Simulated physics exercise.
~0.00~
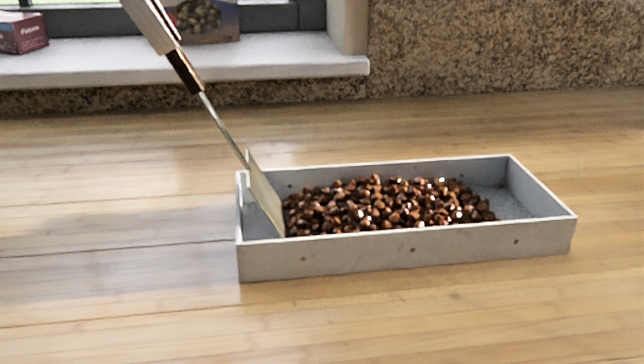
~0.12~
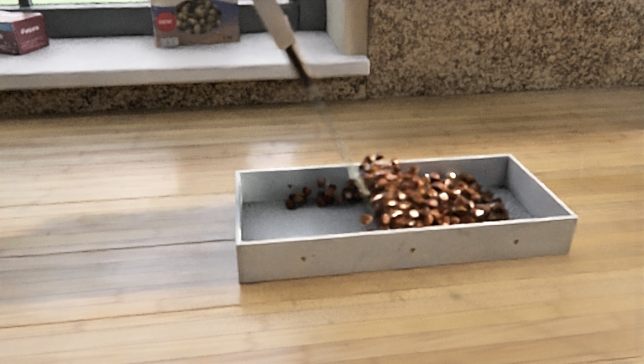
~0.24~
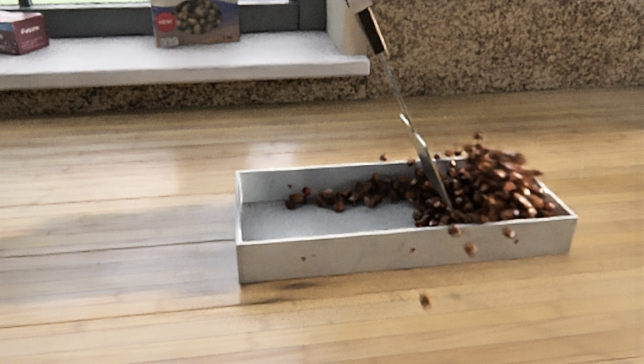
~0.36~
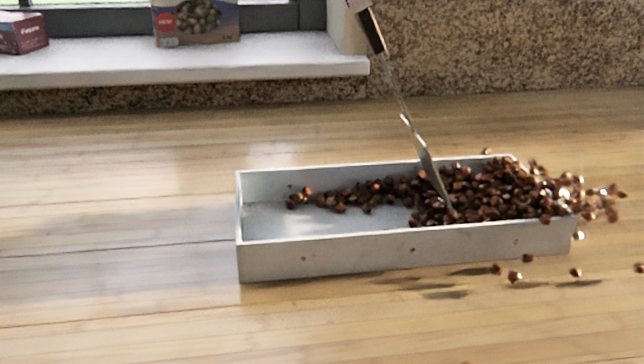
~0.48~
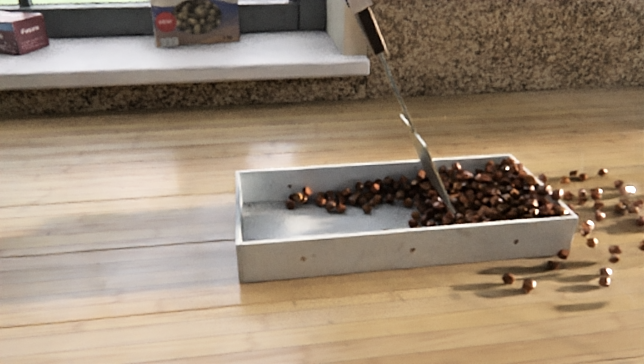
A paddle on a dark-tipped robot arm reaches down into the left end of a long, pale grey tray heaped with small, shiny brown pellets. The tray rests on a light wooden table, seen from slightly above by a still camera, with a white windowsill and small boxes behind at left and a rough brown wall. The paddle sweeps right, piling the pellets up and leaving a thin trail behind it. It stops right of the middle, and pellets surge over the right end and front edge. Some scatter across the table at right, while most stay in the tray.
